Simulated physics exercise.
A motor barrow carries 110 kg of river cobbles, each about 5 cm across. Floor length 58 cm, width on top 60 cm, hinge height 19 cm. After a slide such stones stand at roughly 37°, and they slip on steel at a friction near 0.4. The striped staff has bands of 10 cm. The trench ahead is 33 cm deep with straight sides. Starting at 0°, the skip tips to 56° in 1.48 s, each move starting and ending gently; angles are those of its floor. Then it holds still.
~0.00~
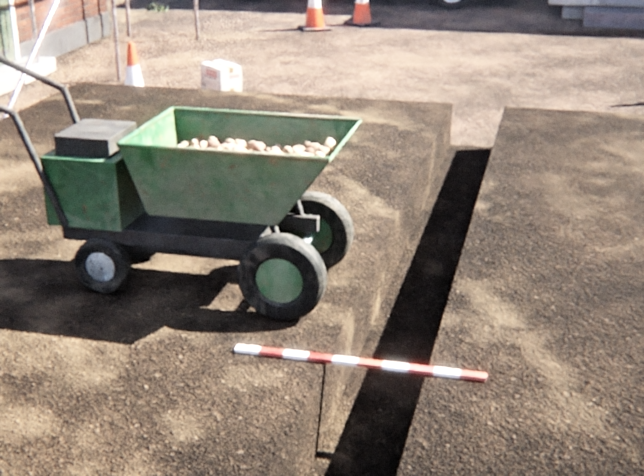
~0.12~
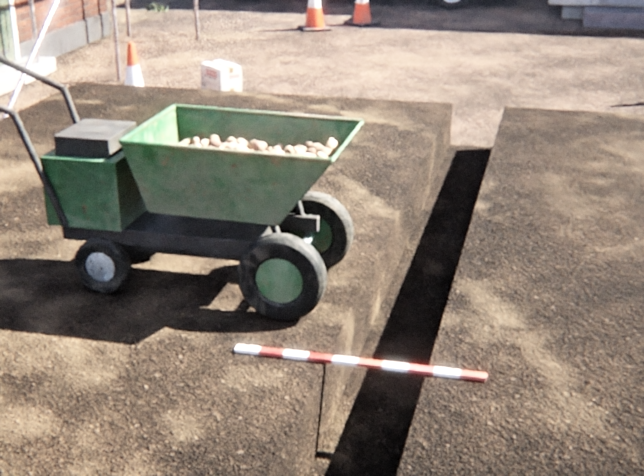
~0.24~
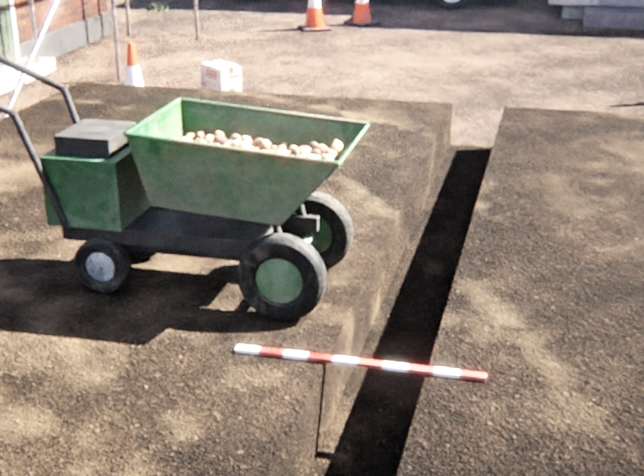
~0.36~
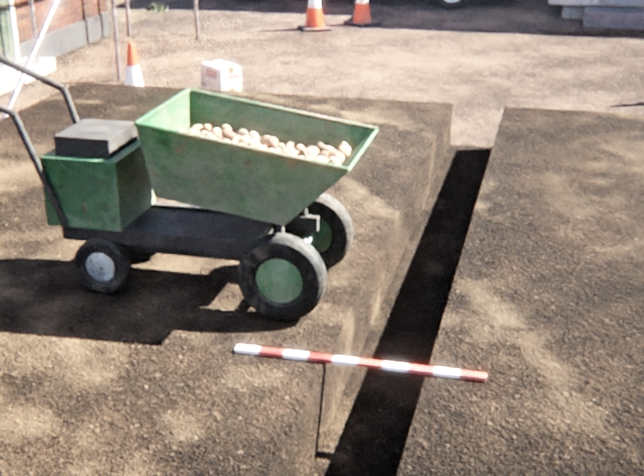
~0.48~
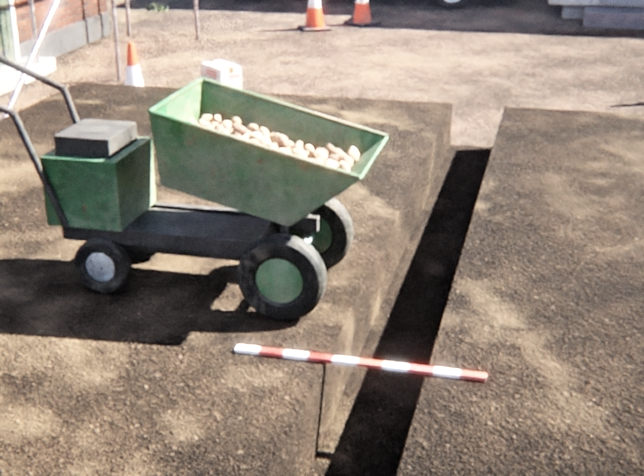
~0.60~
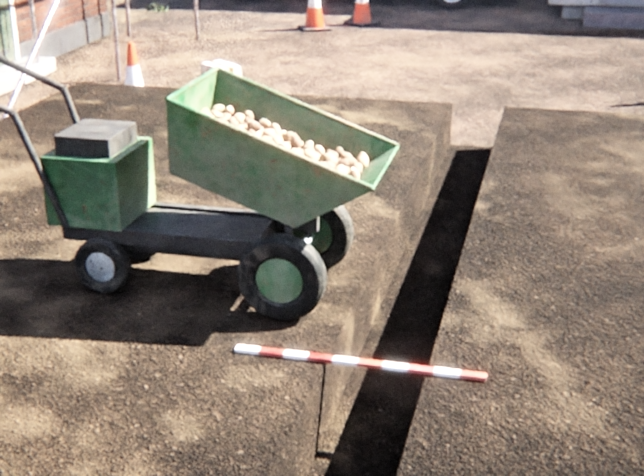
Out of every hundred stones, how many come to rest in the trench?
Some 17 per cent of it.
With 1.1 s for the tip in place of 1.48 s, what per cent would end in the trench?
It would be near 15 per cent.
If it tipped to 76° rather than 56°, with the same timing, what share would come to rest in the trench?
Then about 40 per cent.
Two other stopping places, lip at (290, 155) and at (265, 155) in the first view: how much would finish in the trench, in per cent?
About 30 and 45 per cent.
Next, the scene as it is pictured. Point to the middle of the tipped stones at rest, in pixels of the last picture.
Near (463, 307).
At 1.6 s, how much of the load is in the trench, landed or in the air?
About 0 per cent by then.
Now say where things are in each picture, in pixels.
In the first frame, lip at (330, 160), floor tilted 0°, highest stones at (278, 150).
In the second frame, the skip is at 1°, its lip at (332, 161); the top of the load is at (268, 149); the stones move at 0.1 m/s on average.
In the third frame, the skip is at 4°, its lip at (339, 164); the top of the load is at (226, 144); the stones move at 0.3 m/s on average.
In the fourth frame, the skip is at 8°, its lip at (349, 170); the top of the load is at (212, 138); the stones move at 0.3 m/s on average.
In the fifth frame, the skip is at 14°, its lip at (360, 178); the top of the load is at (206, 126); the stones move at 0.4 m/s on average.
In the sixth frame, lip at (373, 189), floor tilted 20°, highest stones at (218, 116); the stones move at 0.5 m/s on average.
After 1.1 s the floor is at 47°; 100 % in the skip; the foremost stones are at (388, 218).
After 1.6 s the floor is at 56°; 99 % in the skip, 1 % in the trench, 1 % past the trench; the foremost stones are at (452, 261).
After 1.9 s the floor is at 56°; 83 % in the skip, 4 % in the trench, 13 % past the trench; the foremost stones are at (523, 326).
After 3.9 s the floor is at 56°; 58 % in the skip, 17 % in the trench, 25 % past the trench; the foremost stones are at (592, 310).
